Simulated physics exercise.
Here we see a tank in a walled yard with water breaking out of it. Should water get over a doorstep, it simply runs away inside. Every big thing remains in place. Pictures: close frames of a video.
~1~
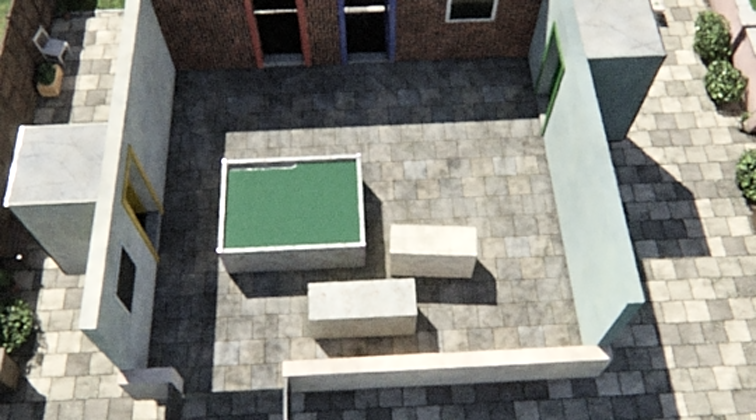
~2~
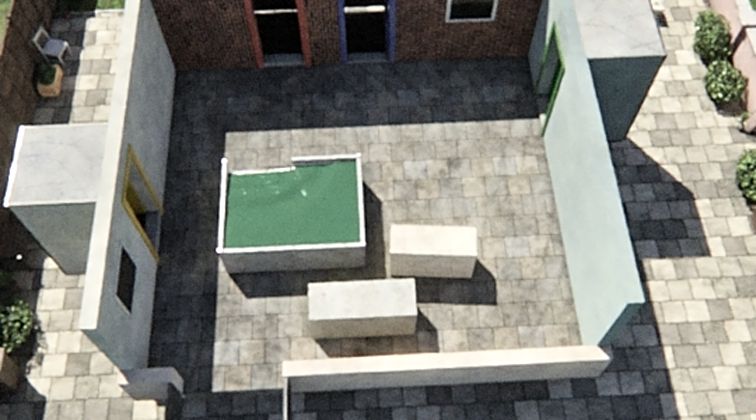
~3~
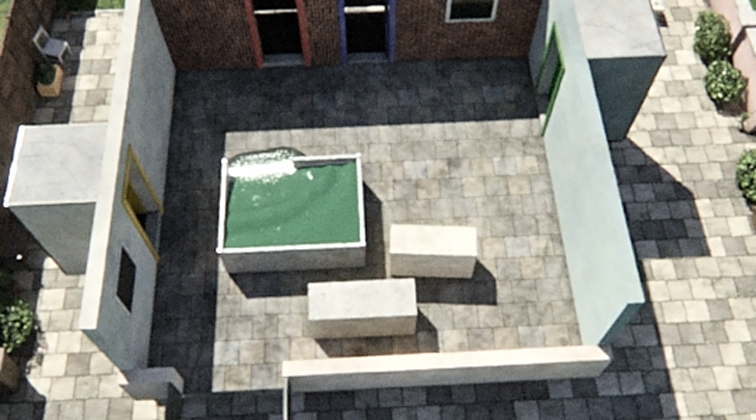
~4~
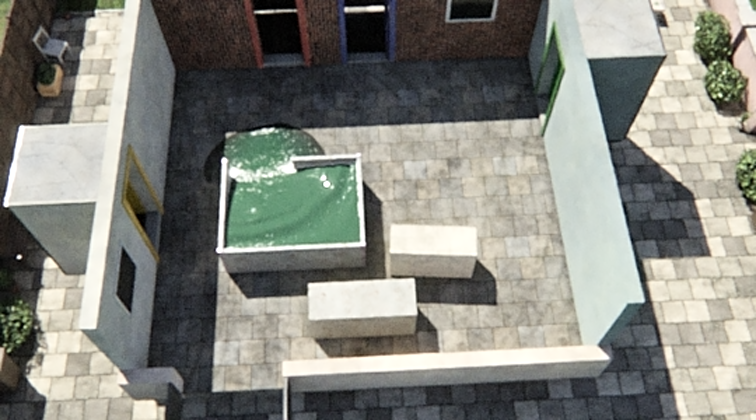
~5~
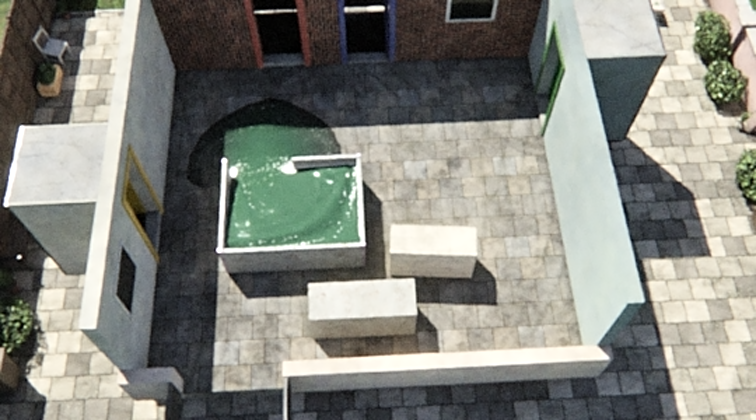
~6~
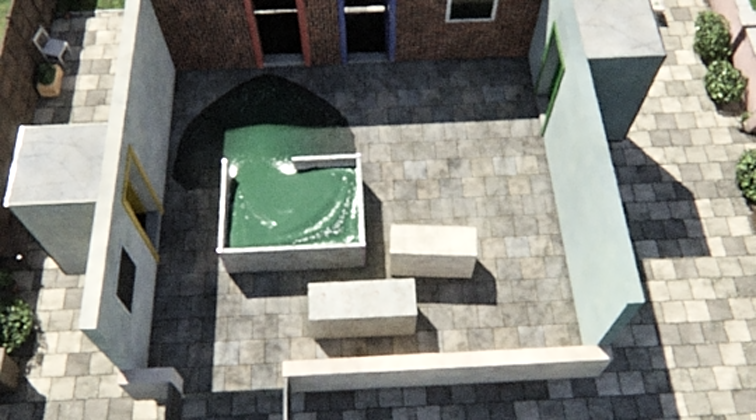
The video shows a walled yard with a white-rimmed tank of green liquid and two pale blocks. The liquid ripples, then pours through a gap in the tank's far side and spreads across the paving toward the brick wall.
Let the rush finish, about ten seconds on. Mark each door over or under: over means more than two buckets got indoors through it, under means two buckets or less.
Blue door - over, red door - over, green door - over, yellow door - under.
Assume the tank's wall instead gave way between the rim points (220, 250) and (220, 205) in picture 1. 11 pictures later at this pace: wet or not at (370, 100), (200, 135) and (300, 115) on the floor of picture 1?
Sequence: Spared / wetted / spared.
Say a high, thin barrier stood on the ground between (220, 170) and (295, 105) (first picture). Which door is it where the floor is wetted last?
In my view it's the green one.
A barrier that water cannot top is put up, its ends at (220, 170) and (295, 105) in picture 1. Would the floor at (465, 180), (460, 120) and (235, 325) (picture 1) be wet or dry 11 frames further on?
Results in sequence: Bone-dry / swamped / bone-dry.
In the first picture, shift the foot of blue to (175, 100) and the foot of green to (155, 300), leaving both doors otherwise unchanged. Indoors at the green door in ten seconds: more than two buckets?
In that case the green one stays unflooded.
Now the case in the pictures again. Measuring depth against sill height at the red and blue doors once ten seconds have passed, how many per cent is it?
About 70 and 110 %.
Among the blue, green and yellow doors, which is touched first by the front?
That's the one in blue.
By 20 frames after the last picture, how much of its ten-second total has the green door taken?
Something like 0 in a hundred.
A moment on, water covers 25 % of the floor; the blue door wet at the sill, nothing in, the red door over two buckets in, the green door not reached, the yellow door not reached.
Next, water covers 25 % of the floor; the blue door under two buckets in, the red door far over two buckets in, the green door not reached, the yellow door not reached.
Then, water covers 35 % of the floor; the blue door over two buckets in, the red door far over two buckets in, the green door not reached, the yellow door wet at the sill, nothing in.
Later, water covers 70 % of the floor; the blue door over two buckets in, the red door far over two buckets in, the green door over two buckets in, the yellow door wet at the sill, nothing in.
In the end, water covers 90 % of the floor; the blue door far over two buckets in, the red door far over two buckets in, the green door over two buckets in, the yellow door wet at the sill, nothing in.
